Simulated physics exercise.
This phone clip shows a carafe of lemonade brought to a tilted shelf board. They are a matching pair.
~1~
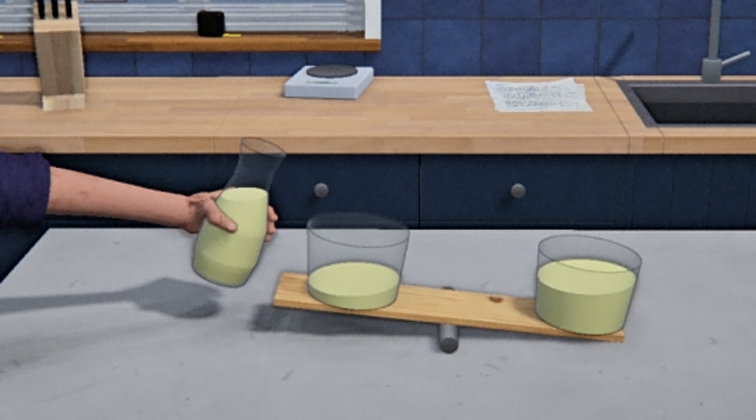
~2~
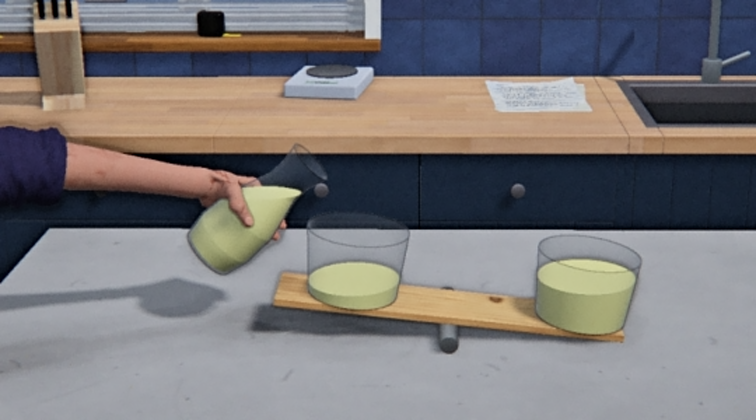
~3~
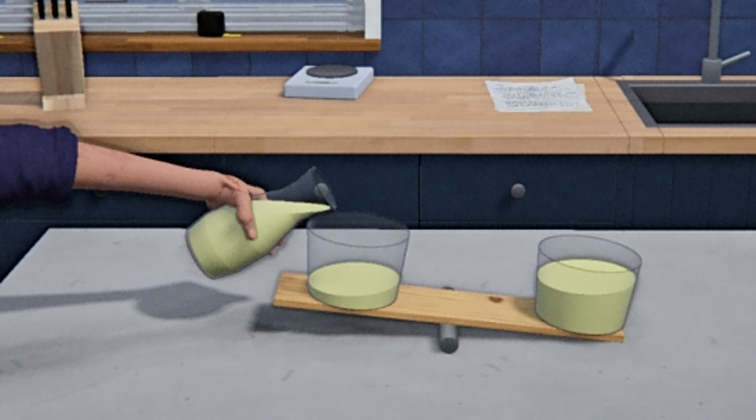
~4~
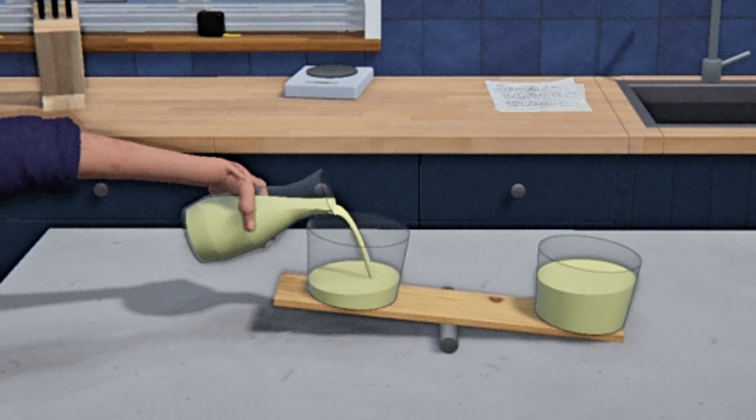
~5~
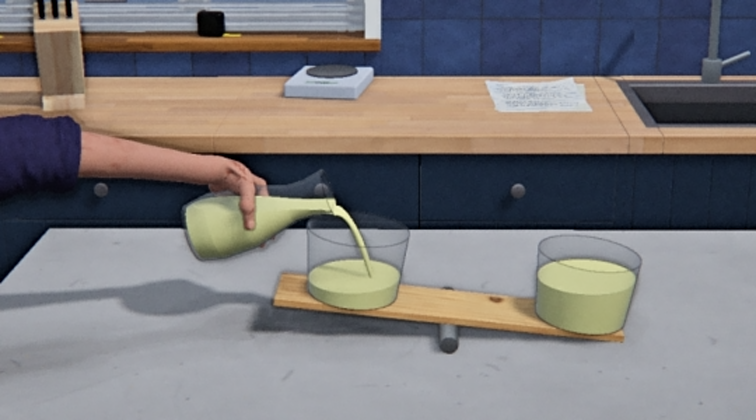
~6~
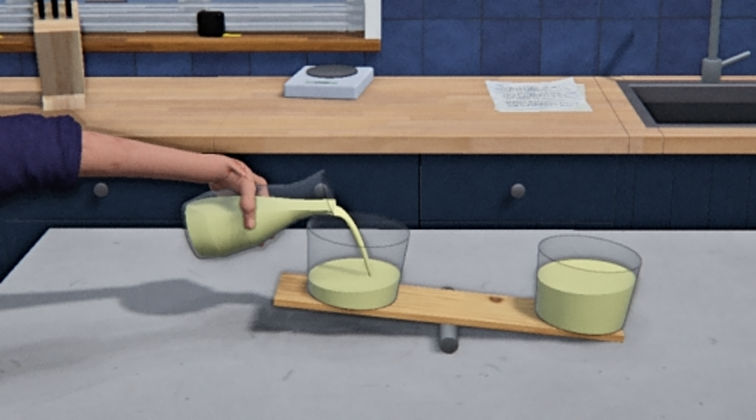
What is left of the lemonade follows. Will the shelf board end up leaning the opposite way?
No. Unmoved.
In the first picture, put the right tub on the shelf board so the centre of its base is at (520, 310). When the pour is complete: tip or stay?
In that case: Goes down there.
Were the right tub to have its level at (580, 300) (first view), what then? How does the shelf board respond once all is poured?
Once the pour is done, it reverses its tilt.
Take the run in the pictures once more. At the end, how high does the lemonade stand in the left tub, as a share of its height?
Roughly 70 per cent of its height.
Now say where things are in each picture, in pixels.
In the first frame, the carafe is on its way; carafe (241, 209) tipped 20° with all of its load; left tub (356, 260) about a quarter full, raised; right tub (585, 284) about two thirds full, on the low side.
In the second frame, the lemonade nears the lip; round bar (449, 343); left tub about a quarter full, surface at (354, 279).
In the third frame, the lemonade nears the lip; carafe (264, 220) tipped 60° with all of its load; left tub (356, 260) about a quarter full.
In the fourth frame, pouring; round bar (449, 343); left tub about a quarter full, surface at (354, 278); right tub about two thirds full, surface at (586, 277).
In the fifth frame, pouring; carafe (262, 212) tipped 70° with nearly all of its load; left tub (356, 260) about a quarter full.
In the sixth frame, pouring; round bar (449, 343); left tub about a quarter full, surface at (354, 276); right tub about two thirds full, surface at (586, 277).
A moment on, the left tub is about half full; the shelf board leans as before.
Further on, the left tub is about two thirds full; the shelf board leans as before.
When it is over, the left tub is about two thirds full; the shelf board leans as before.
